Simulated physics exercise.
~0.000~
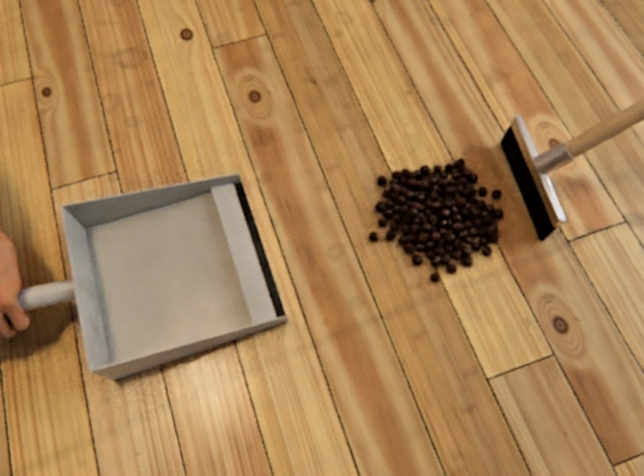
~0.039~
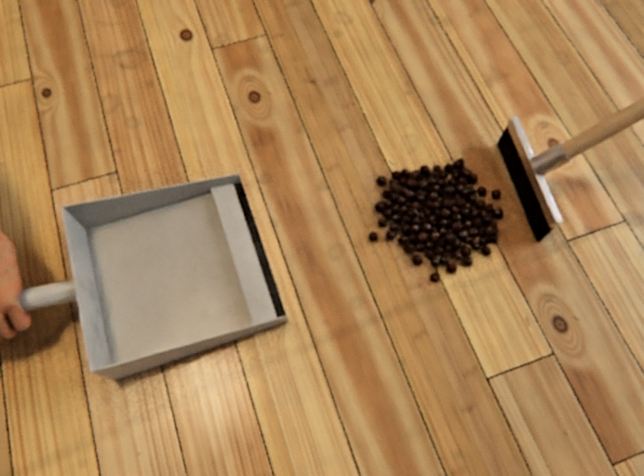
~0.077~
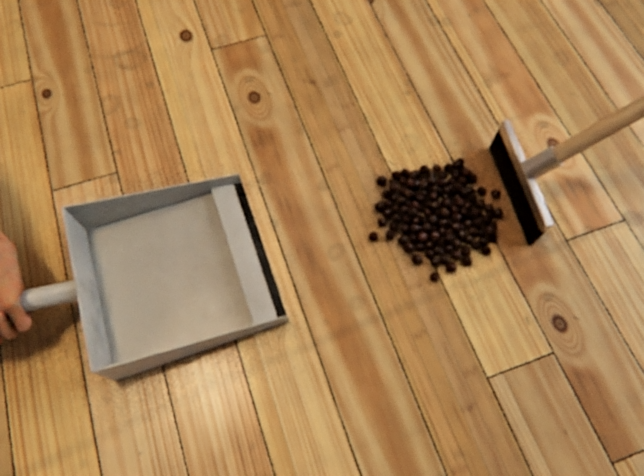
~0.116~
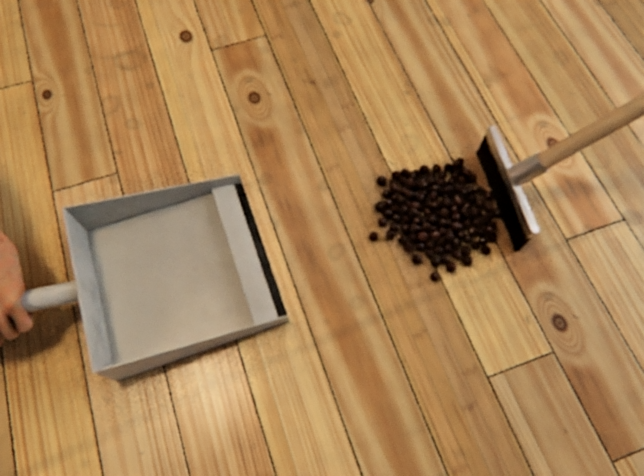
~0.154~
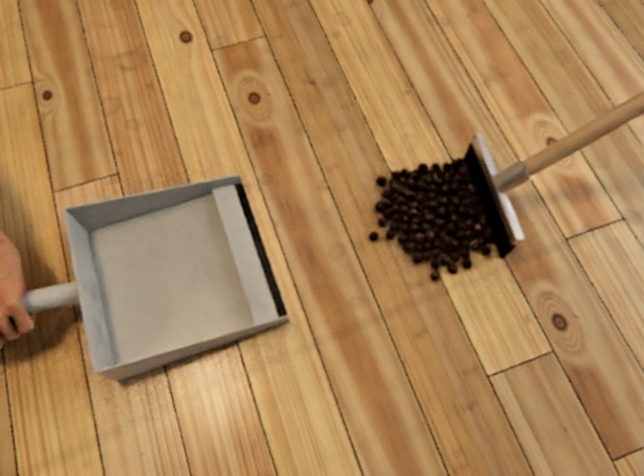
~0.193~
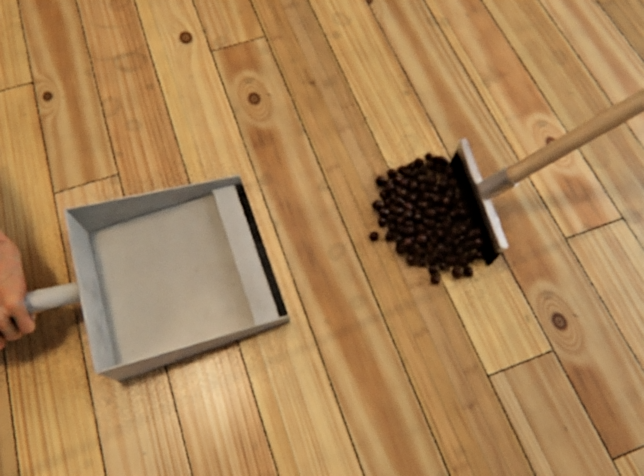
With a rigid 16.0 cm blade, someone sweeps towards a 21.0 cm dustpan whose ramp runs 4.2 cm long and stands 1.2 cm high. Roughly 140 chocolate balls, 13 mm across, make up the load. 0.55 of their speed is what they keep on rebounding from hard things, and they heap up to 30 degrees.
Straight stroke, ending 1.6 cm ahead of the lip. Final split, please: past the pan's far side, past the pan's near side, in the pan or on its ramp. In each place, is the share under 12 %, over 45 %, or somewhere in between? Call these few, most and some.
I would put it this way: Far side few, near side some, pan some.
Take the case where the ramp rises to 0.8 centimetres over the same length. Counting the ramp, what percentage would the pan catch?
It would be near 25 per cent.
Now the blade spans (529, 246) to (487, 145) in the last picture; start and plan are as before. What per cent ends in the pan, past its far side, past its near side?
Split: Pan = 0, far = 0, near = 25.
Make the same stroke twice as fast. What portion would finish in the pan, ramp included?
Then about 35 per cent.
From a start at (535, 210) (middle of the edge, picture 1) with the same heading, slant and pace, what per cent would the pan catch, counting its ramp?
Estimate: Near 15 %.
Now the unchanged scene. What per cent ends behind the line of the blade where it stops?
Something like 35 per cent, roughly.
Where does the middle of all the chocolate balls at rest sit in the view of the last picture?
Roughly (272, 246).
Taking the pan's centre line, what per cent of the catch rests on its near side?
Around 80 percent.
After 0.41 s, middle of the blade 16 cm from the lip; 0 % over the lip, far side 0 %, near side 15 %.
Then, at 0.56 s, middle of the blade 7 cm from the lip; 0 % over the lip, far side 5 %, near side 20 %.
Then, at 0.83 s, middle of the blade 3 cm from the lip; 25 % over the lip, far side 5 %, near side 20 %.
By 1.9 s all is still; far side 5 %, near side 20 %, pan 20 %, in front of the lip or behind the blade 55 %.
